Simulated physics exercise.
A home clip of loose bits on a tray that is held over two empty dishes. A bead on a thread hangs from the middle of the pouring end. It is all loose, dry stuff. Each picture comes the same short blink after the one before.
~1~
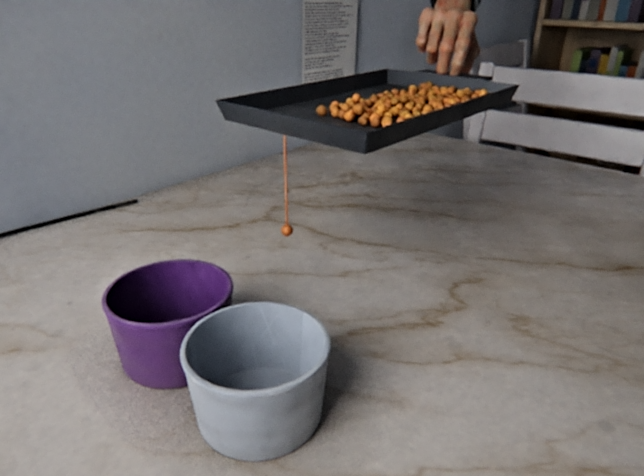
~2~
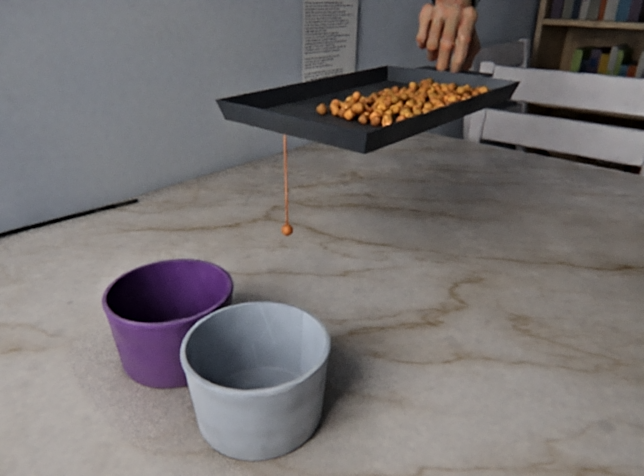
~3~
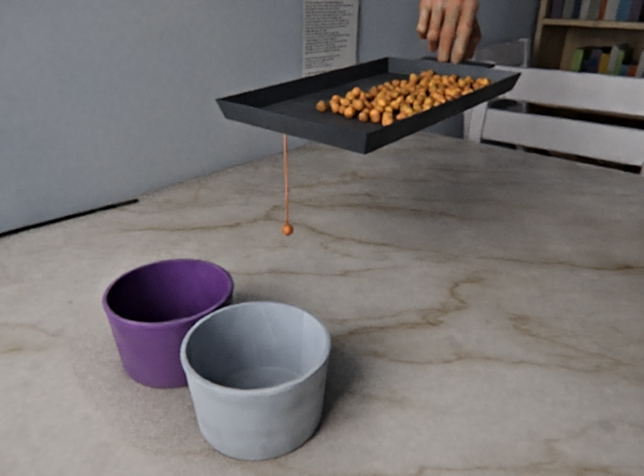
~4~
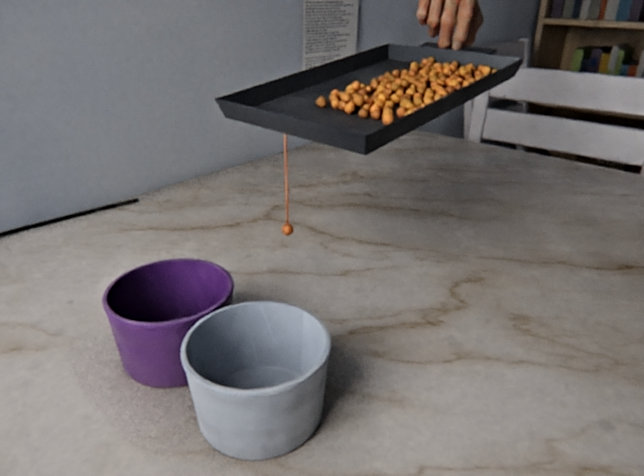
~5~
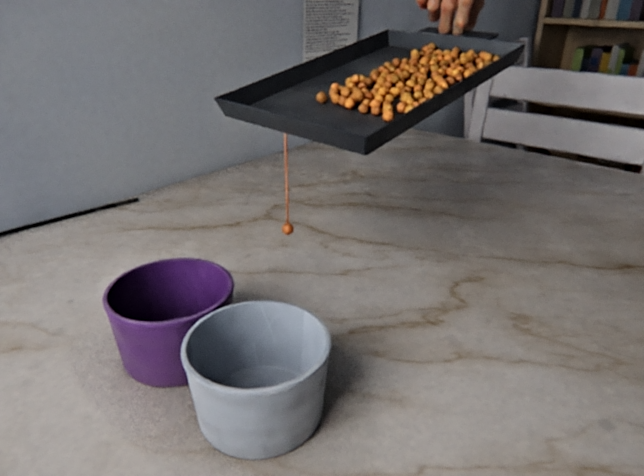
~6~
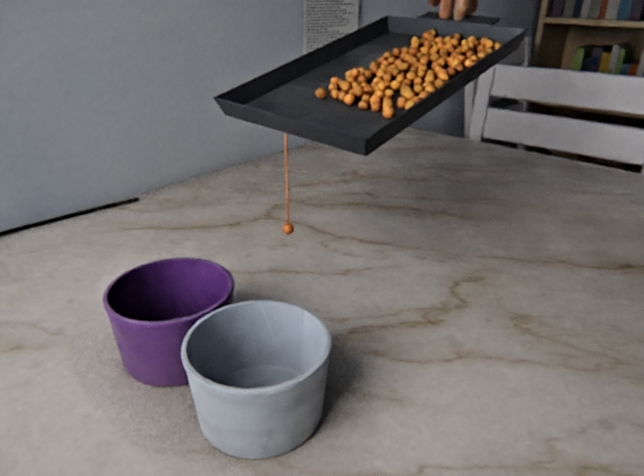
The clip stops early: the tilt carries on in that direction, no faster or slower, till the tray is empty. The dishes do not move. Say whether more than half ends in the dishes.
Caught overall: Only the smaller part.
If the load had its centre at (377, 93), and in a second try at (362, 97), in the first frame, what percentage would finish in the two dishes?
About 10 and 10 per cent.
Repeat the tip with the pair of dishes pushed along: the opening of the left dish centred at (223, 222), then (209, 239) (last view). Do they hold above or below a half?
First less than half, then more than half.
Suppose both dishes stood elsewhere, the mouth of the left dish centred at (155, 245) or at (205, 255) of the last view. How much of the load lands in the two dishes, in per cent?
The first gives 40 %, the second 80 %.
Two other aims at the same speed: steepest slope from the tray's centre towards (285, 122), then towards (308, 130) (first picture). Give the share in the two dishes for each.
Near 10 % and 10 %.
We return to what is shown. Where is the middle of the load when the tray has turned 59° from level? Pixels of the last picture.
Near (330, 103).
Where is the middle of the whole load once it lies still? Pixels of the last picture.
Near (282, 346).
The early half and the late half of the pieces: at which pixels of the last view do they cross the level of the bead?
Around (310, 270) and then (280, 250).
Shortly afterwards, tray tipped steeply; all but a few on the tray; only a few outside both; only a few in the air.
Next, tray tipped right over; near two thirds on the tray; only a few in the right dish; only a few in the left dish; a little outside both; near a quarter in the air.
Some moments later, tray tipped past a quarter turn; only a few in the right dish; a little in the left dish; all but a few outside both.
In the end, tray tipped past a quarter turn; only a few in the right dish; a little in the left dish; all but a few outside both.
